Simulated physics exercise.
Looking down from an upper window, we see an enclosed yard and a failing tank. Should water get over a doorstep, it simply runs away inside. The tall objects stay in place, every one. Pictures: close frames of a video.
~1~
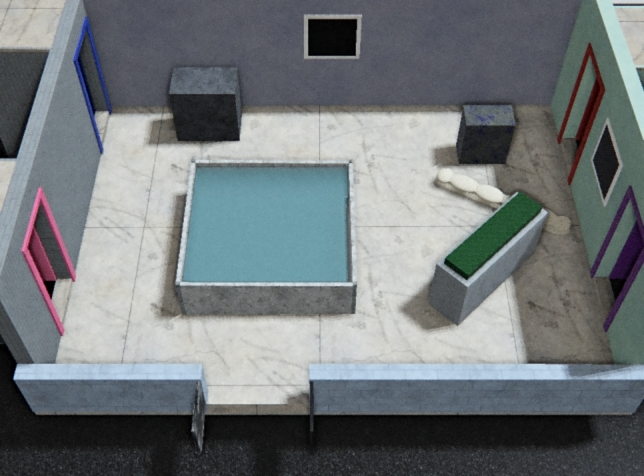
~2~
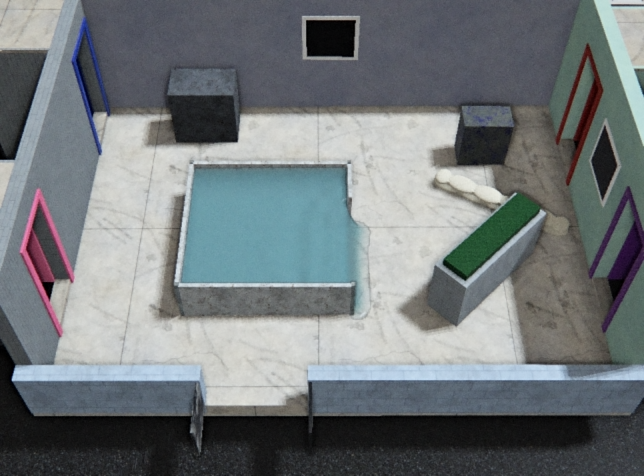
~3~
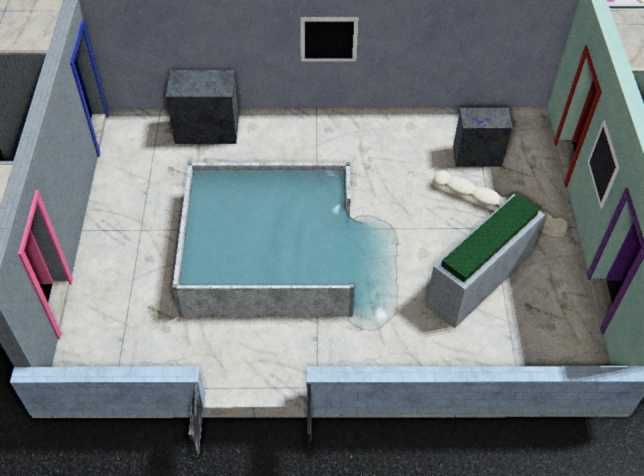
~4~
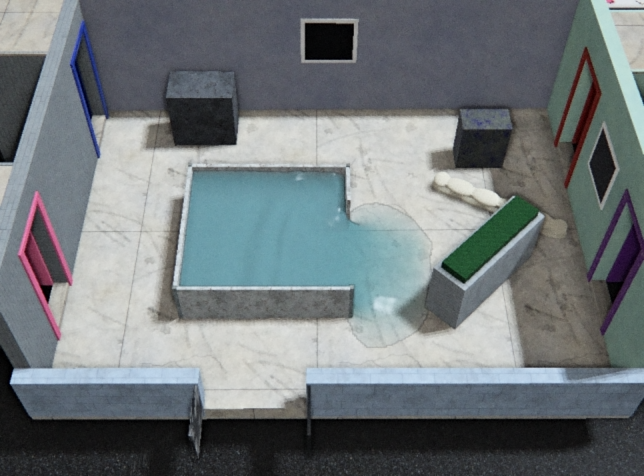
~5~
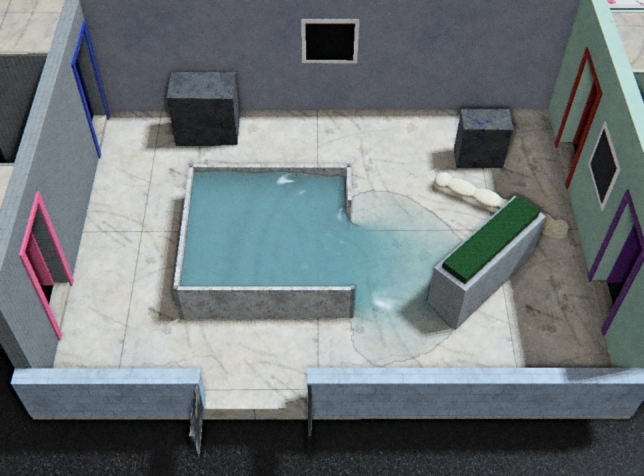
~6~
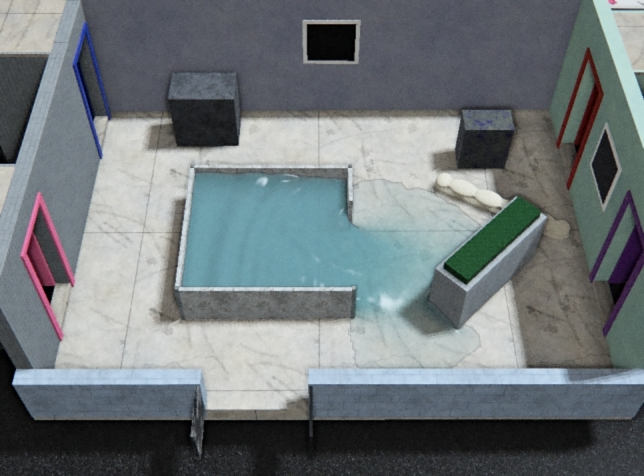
An enclosed yard with a pale marble floor is seen from high above, between grey and light green walls. A square tank of blue water stands near the centre, with dark blocks behind, a green-topped planter at right, and blue, pink, red and purple doorways at the sides. The tank's right side opens and water pours out, fanning across the floor and around the planter, while the view stays nearly still.
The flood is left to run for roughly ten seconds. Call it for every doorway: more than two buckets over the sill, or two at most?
My call: The purple door more than two; the red door two at most; the pink door two at most; the blue door two at most.
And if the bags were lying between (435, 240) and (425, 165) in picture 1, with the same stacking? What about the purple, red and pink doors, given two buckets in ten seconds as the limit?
Purple door exceeds the limit; red door exceeds the limit; pink door falls short.
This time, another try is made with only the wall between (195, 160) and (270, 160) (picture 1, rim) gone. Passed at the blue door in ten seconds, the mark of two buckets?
Check on blue - it gets too much.
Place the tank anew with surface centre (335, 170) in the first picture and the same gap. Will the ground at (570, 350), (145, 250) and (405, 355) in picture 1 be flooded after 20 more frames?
Points in turn: Inundated; not reached; inundated.
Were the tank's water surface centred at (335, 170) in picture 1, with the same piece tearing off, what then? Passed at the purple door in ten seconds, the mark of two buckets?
One by one: The purple one floods.
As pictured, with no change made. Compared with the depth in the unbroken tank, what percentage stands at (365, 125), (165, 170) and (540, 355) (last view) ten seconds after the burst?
About 14, 6 and 14 percent, in that order.
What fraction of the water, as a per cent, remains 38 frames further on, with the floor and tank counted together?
Near 96 in a hundred.
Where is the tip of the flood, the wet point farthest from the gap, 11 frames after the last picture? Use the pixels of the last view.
Point: (548, 139) in the last picture's pixels.
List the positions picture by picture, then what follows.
The first picture shows the open tank at (270, 222) is whole and still.
In the second picture, the front is at (359, 224), out from the gap at (349, 260).
In the third picture, water pours out at (347, 262) and has run to (373, 325).
In the fourth picture, the front is at (409, 222), out from the gap at (347, 264).
In the fifth picture, water pours out at (348, 265) and has run to a hidden place.
In the sixth picture, the front is at a hidden place, out from the gap at (349, 265).
A moment on, water covers 20 % of the floor; the purple door not reached, the red door not reached, the pink door not reached, the blue door not reached.
Next, water covers 35 % of the floor; the purple door wet at the sill, nothing in, the red door wet at the sill, nothing in, the pink door not reached, the blue door not reached.
Then, water covers 60 % of the floor; the purple door over two buckets in, the red door wet at the sill, nothing in, the pink door not reached, the blue door not reached.
Later, water covers 80 % of the floor; the purple door far over two buckets in, the red door wet at the sill, nothing in, the pink door wet at the sill, nothing in, the blue door wet at the sill, nothing in.
In the end, water covers 95 % of the floor; the purple door far over two buckets in, the red door wet at the sill, nothing in, the pink door wet at the sill, nothing in, the blue door wet at the sill, nothing in.
